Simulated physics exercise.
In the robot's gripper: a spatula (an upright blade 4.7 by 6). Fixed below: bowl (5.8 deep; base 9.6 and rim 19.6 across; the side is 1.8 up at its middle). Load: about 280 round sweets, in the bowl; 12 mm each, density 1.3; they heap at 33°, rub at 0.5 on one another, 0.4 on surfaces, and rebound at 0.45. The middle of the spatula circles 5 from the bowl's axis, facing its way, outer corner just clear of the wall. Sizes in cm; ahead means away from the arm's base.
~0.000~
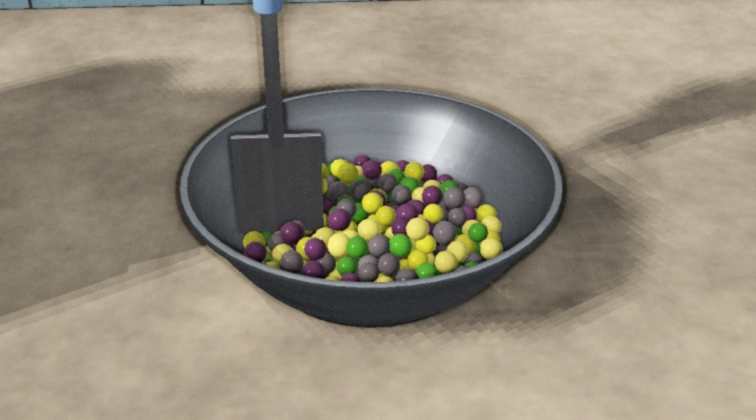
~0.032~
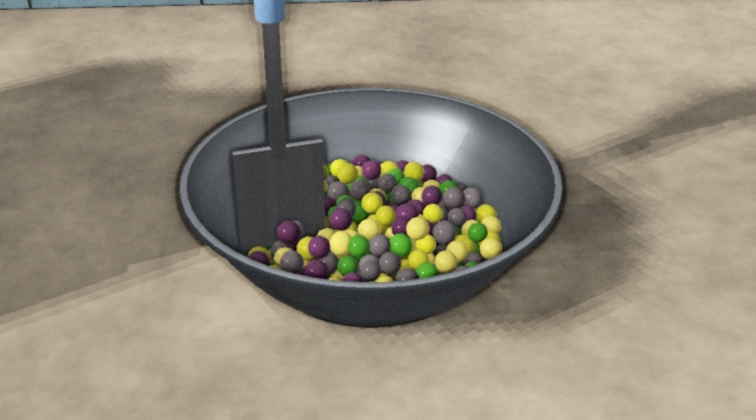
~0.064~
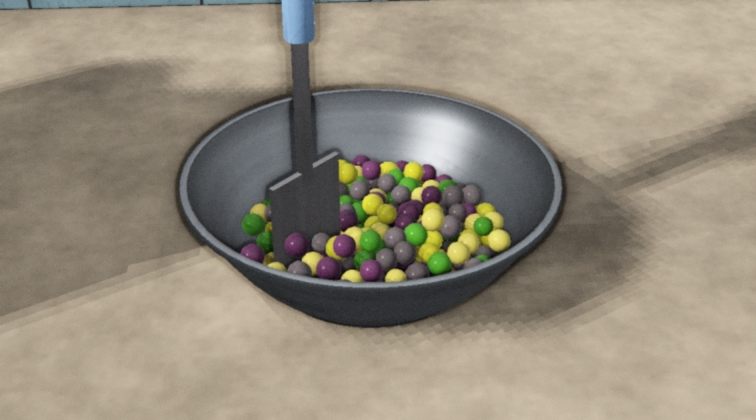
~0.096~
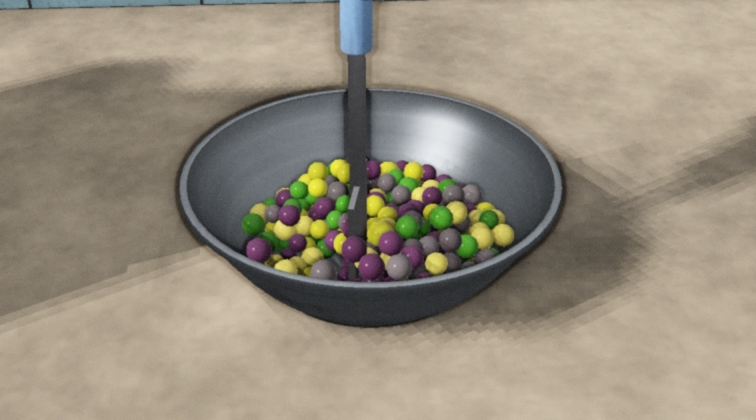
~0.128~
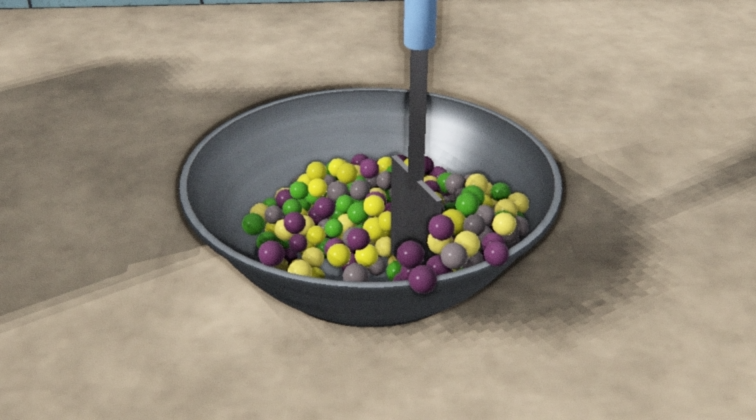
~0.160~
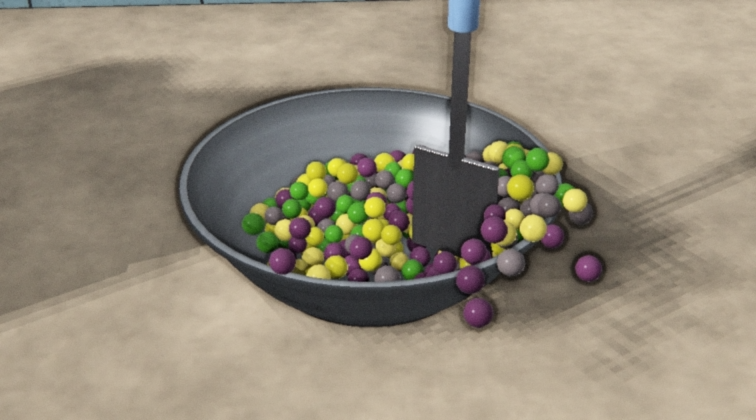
A dark spatula sweeps rightward through a bowl of colourful balls, pushing several over the rim.
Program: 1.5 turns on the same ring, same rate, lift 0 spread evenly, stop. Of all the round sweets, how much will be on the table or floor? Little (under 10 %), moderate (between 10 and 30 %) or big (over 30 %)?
Answer: Big; over 30 % of the round sweets finish on the table or floor.
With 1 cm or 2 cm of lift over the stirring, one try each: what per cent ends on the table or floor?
Some 35 and 25 per cent.
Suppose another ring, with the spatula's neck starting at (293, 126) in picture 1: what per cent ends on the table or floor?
Some 45 per cent.
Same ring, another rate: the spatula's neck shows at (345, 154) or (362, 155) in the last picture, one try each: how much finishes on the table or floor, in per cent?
About 20 and 20 per cent.
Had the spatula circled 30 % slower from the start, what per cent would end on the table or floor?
In that case some 35 per cent.
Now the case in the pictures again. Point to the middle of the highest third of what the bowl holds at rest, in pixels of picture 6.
Around (397, 207).
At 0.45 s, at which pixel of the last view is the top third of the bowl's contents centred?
Around (383, 268).
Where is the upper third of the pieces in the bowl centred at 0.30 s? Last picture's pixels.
At about (289, 137).
By 0.30 s, 295° round, highest piece 11 above the table; 207 in the bowl, 21 on the table or floor, 55 in flight or on the tool.
By 0.45 s, 84° round, highest piece 10 above the table; 148 in the bowl, 83 on the table or floor, 52 in flight or on the tool.
By 0.72 s, 180° round, highest piece 5 above the table; 156 on the table or floor, 127 in the bowl.
By 1.42 s, 180° round, highest piece 4 above the table; 156 on the table or floor, 127 in the bowl.
Final count, 156 on the table or floor, 127 in the bowl. That is 55 % on the table or floor.
